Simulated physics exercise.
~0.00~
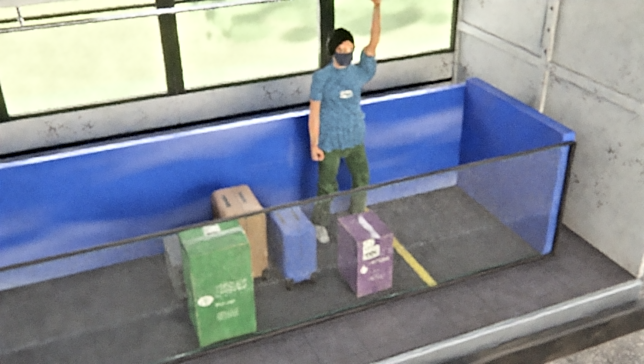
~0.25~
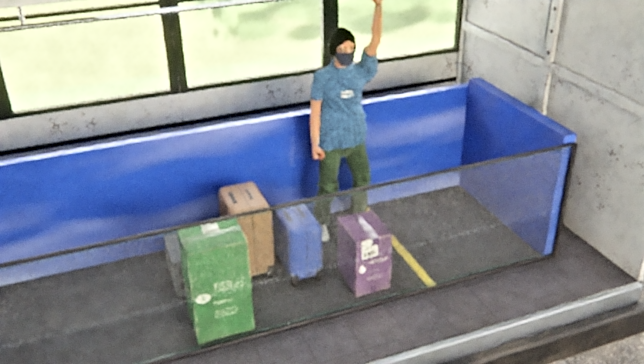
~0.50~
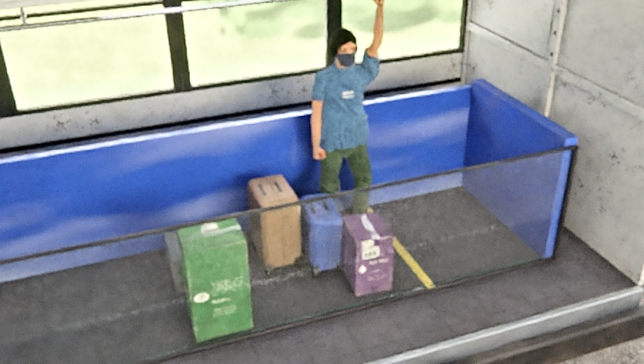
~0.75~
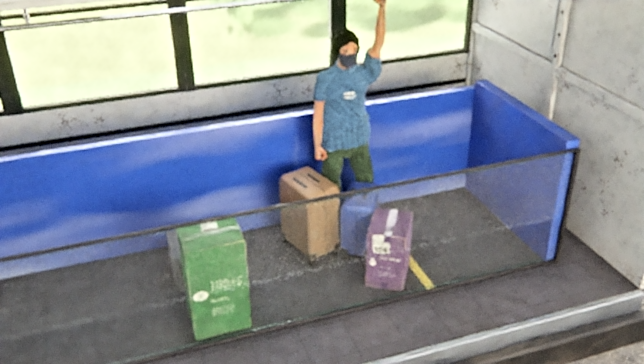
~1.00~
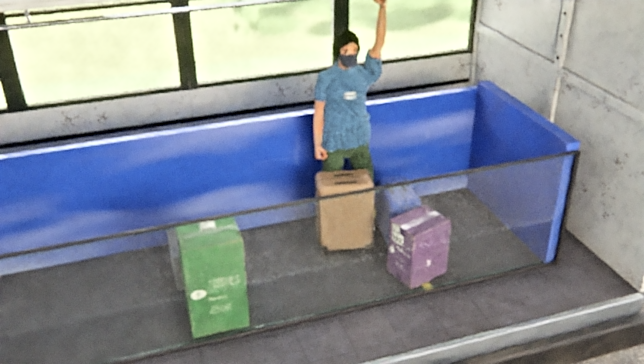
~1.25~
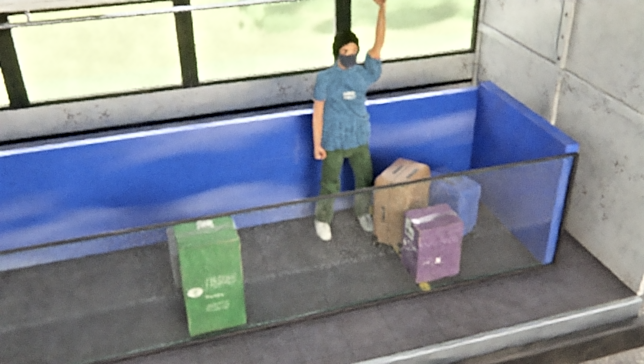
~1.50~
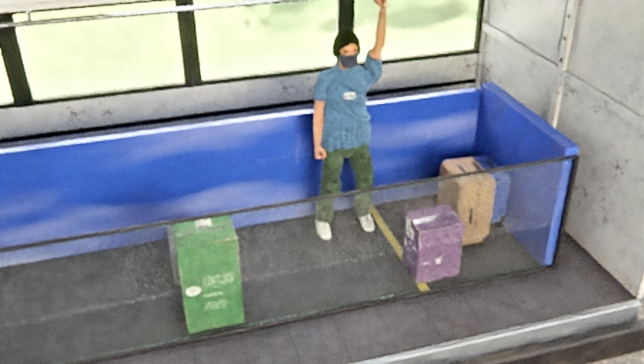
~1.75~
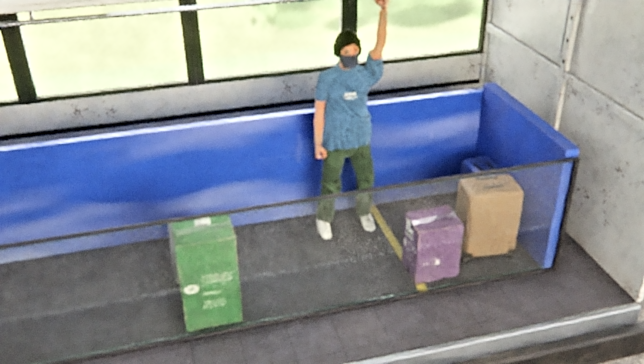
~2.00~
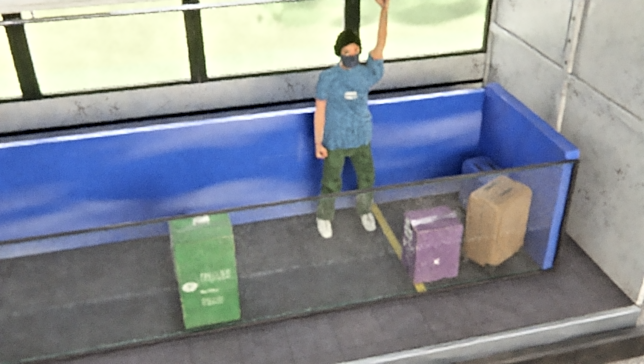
A traveller in a blue shirt, green trousers, dark cap and face mask stands with one arm raised against the low blue wall of a tram bay, seen from above through a clear front panel. A green bag stands at the left, with brown and blue wheeled cases in the middle and a purple pack beside a yellow floor line. The two cases roll right past the traveller's legs, and the purple pack shifts a little across the line. The blue case reaches the right end first, and the brown one follows, drifting towards the front. The purple pack, brown case and blue case finish upright beyond the line, while the green bag remains at the left.
